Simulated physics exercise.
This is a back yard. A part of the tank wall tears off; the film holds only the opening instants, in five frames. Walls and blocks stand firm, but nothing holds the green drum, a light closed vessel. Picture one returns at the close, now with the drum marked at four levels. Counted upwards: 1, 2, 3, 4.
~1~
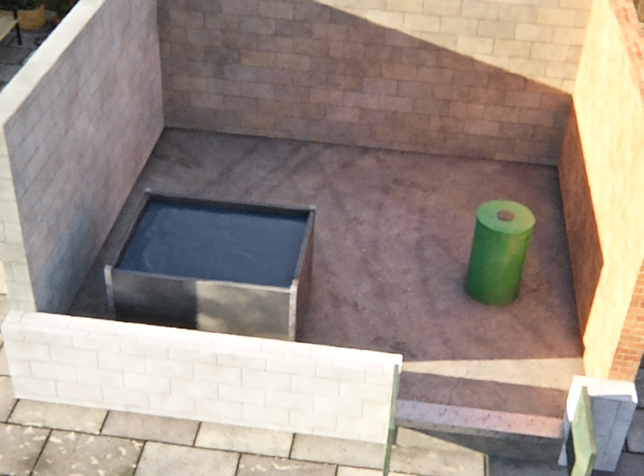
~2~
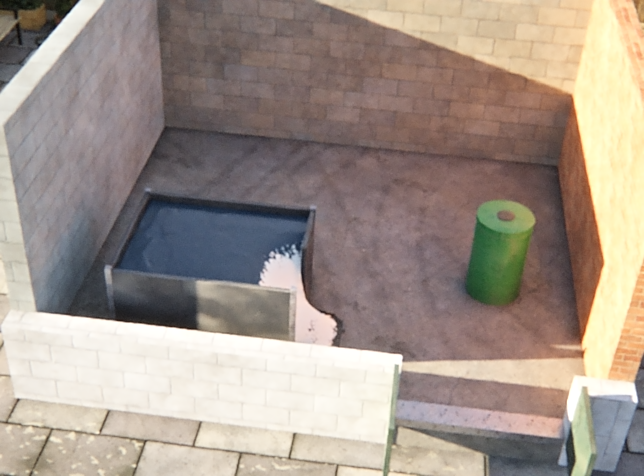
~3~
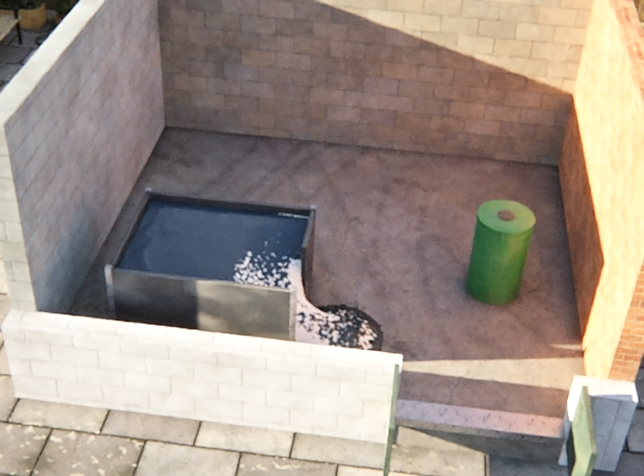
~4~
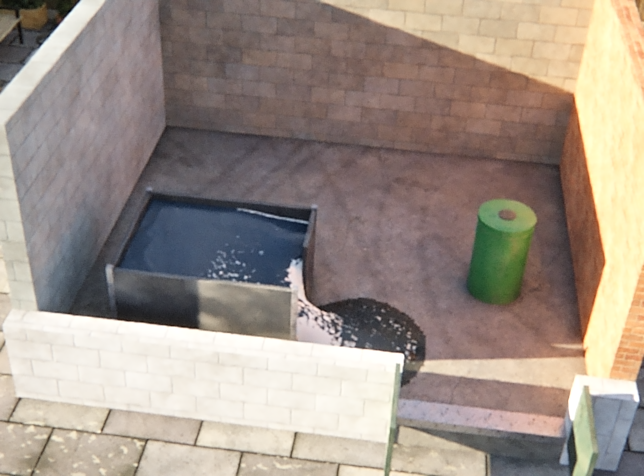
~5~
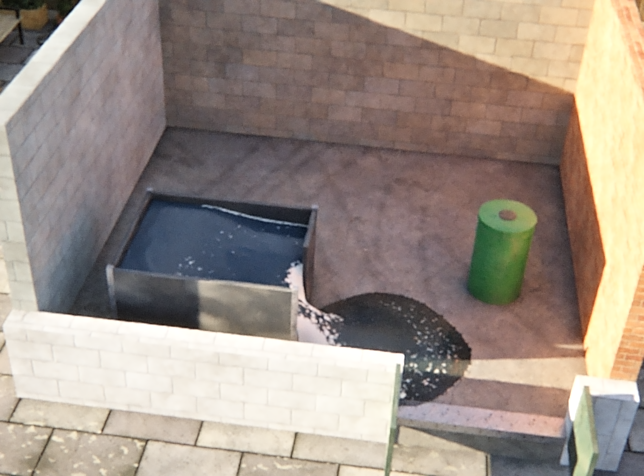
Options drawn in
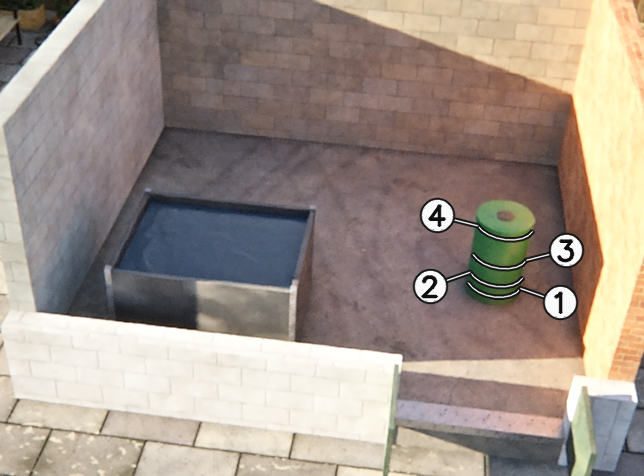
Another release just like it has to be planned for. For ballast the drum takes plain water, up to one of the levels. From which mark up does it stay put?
2 is the one.
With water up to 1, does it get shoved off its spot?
Yes.
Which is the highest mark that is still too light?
It is 1.
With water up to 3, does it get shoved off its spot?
No, that is safe.
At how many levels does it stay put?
Three of them.
On the marked copy, 1 at (494, 297); 2 at (496, 286); 3 at (500, 268); 4 at (505, 239); from the bottom up 1, 2, 3, 4.
For mark 1, it is pushed about its own width away.
For mark 2, it does not move.
For mark 3, it does not move.
For mark 4, it does not move.
